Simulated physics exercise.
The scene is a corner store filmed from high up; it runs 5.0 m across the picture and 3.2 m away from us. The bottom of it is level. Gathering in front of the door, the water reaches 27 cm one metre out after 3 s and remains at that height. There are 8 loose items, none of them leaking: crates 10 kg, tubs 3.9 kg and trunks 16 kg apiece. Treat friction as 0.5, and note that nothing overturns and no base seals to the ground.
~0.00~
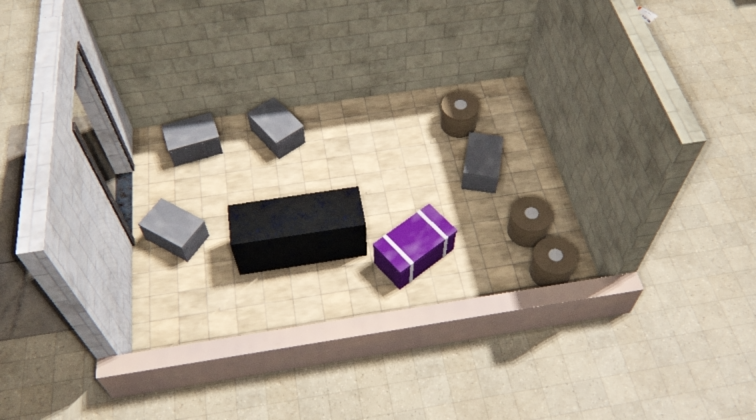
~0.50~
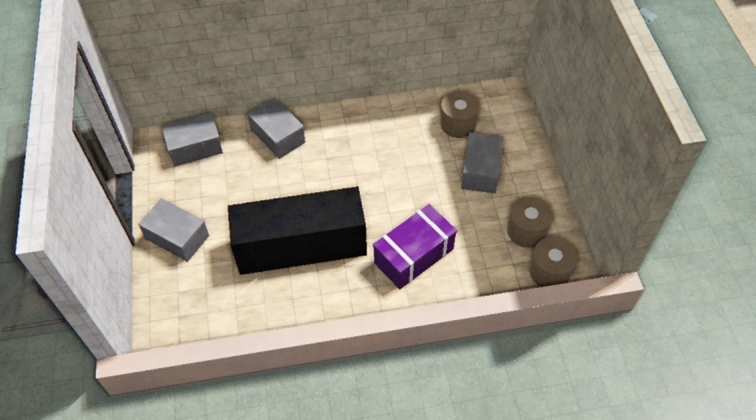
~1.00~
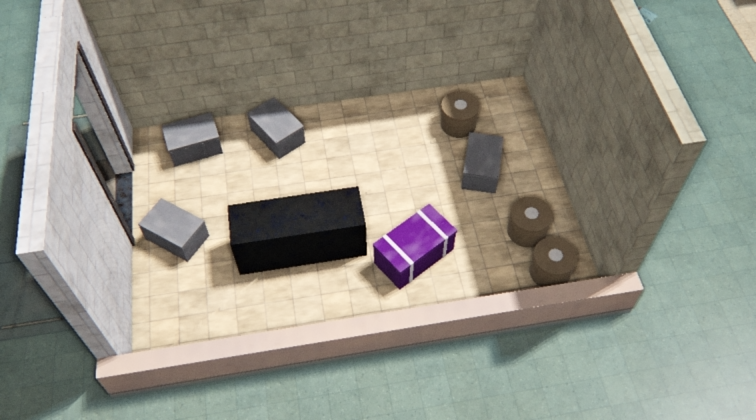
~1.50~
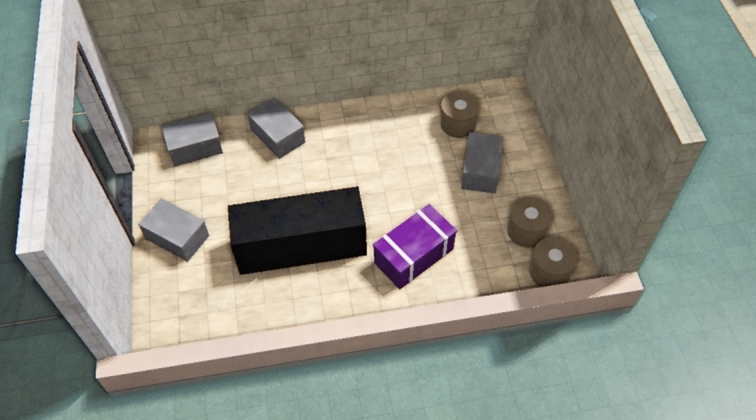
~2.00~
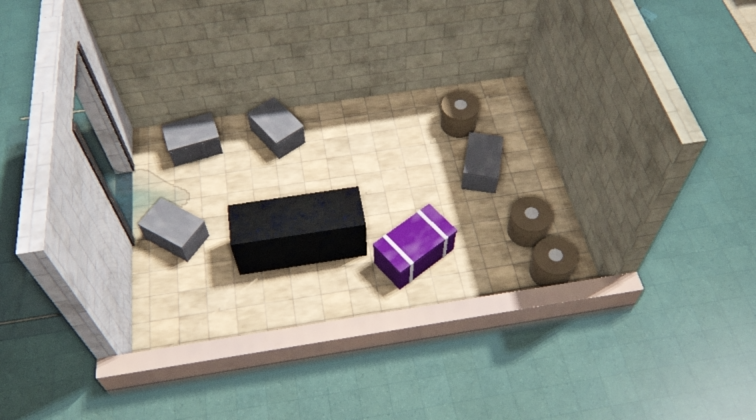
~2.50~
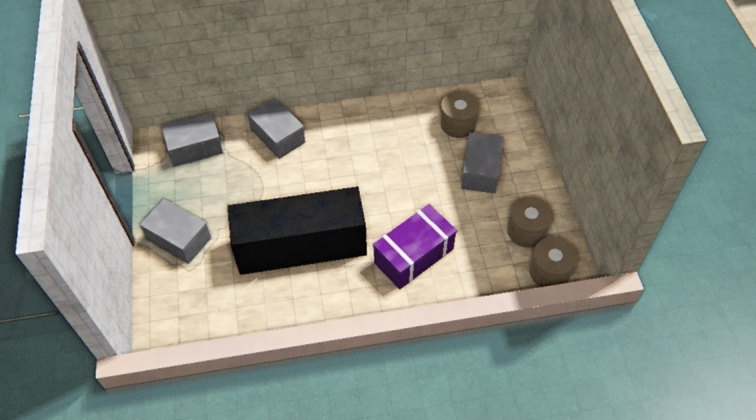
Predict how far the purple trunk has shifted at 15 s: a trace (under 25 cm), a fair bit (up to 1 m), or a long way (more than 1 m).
A fair bit.
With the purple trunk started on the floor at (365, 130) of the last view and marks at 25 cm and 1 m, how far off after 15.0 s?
Looks like it is swept a long way.
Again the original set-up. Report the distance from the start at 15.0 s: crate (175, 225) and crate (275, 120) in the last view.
Shifts: 300 cm / 250 cm.
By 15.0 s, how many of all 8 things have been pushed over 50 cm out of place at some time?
8.
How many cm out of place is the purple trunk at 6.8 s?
By that time, close to 0 cm.
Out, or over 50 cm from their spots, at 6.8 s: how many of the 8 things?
I make it 5 by then.
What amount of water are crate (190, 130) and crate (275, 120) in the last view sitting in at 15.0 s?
About 16 and 19 cm.
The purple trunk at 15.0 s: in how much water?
Roughly 13 cm.
After 3.5 s the purple trunk is near (415, 237), 0.0 m from its start, aground; 0 afloat.
After 6.8 s the purple trunk is near (415, 237), 0.0 m from its start, aground; 7 afloat.
After 11.0 s the purple trunk is near (450, 189), 0.7 m from its start, afloat; 8 afloat.
After 15.0 s the purple trunk is near (364, 257), 0.6 m from its start, afloat; 8 afloat.
